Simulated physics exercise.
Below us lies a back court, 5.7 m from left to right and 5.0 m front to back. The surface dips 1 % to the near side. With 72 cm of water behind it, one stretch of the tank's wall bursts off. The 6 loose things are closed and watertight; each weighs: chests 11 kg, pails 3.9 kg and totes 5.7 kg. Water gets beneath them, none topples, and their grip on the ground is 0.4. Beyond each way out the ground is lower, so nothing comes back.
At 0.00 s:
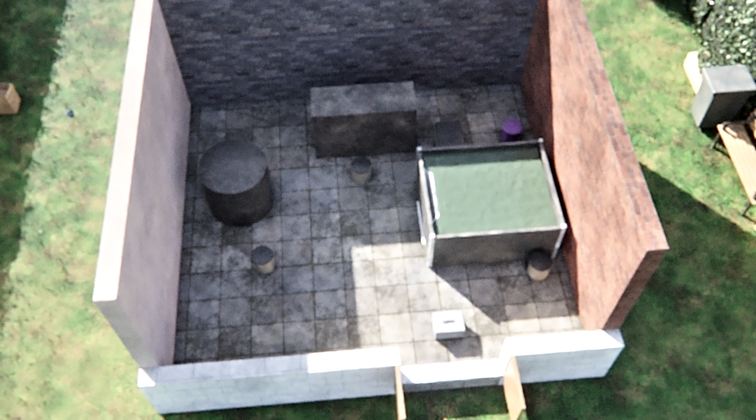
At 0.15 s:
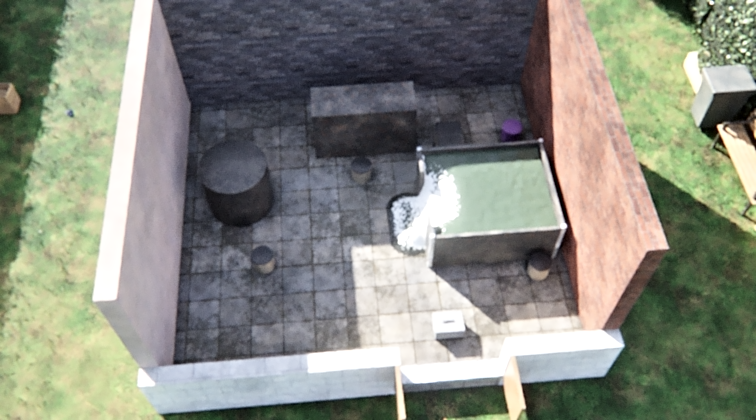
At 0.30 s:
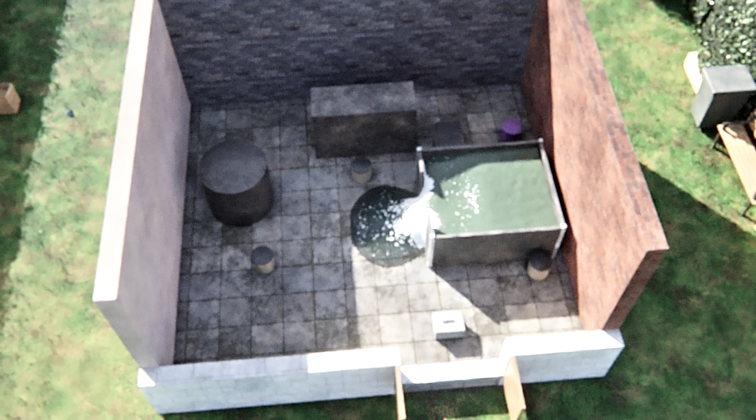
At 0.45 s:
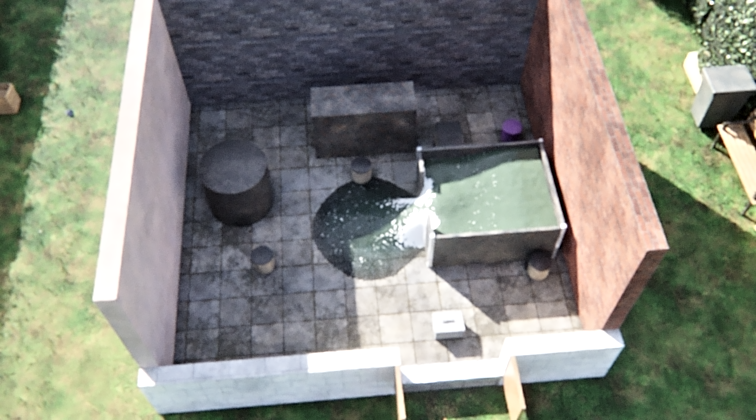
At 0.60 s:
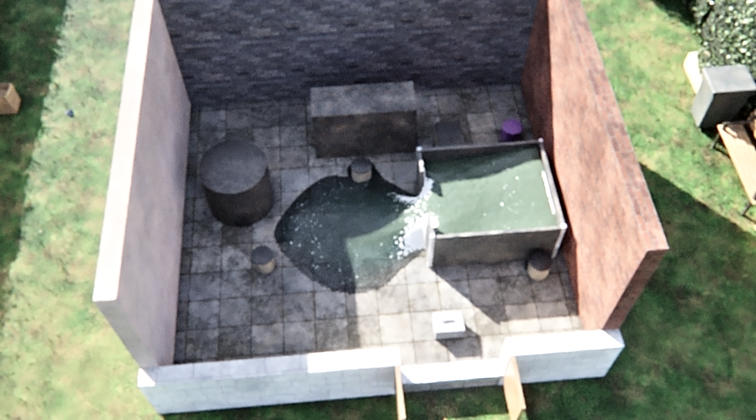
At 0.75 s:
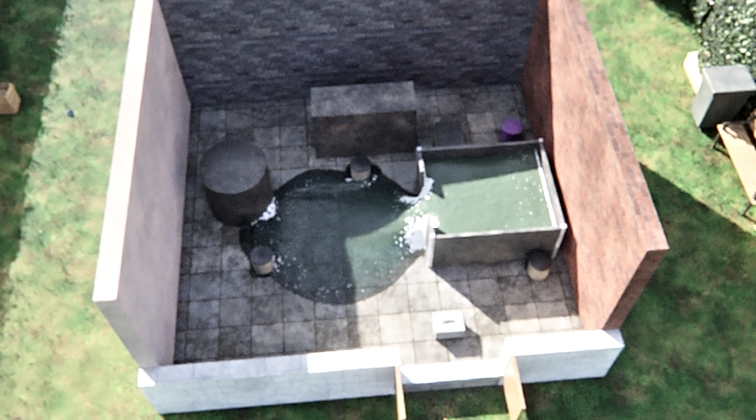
In a walled courtyard, the left side of a large tank of green water gave way, and foamy water poured out, spreading leftward across the paving around small pails and reaching a dark round drum.
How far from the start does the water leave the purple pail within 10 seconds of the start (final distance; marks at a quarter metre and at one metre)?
Purple pail is nudged along.
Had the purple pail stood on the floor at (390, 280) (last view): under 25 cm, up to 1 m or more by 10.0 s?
It ends far away.
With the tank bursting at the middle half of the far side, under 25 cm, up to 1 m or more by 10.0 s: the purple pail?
Then the purple pail gets carried off.
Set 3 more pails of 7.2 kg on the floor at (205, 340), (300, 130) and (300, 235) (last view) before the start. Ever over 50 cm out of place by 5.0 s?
In turn: Past it, less, more.
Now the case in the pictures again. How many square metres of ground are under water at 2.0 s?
About 16 m2.
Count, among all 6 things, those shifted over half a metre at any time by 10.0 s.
That makes 4.
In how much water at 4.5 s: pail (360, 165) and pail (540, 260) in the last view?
Roughly 11 and 0 cm.
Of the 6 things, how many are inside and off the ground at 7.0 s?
4 of them.
After 2.0 s the purple pail is near (512, 127), 0.0 m from its start, aground; 0 of 6 are out; 2 afloat.
After 4.5 s the purple pail is near (512, 127), 0.0 m from its start, aground; 0 of 6 are out; 2 afloat.
After 7.0 s the purple pail is near (512, 127), 0.0 m from its start, aground; 0 of 6 are out; 4 afloat.
After 10.0 s the purple pail is near (475, 133), 0.6 m from its start, afloat; 0 of 6 are out; 6 afloat.
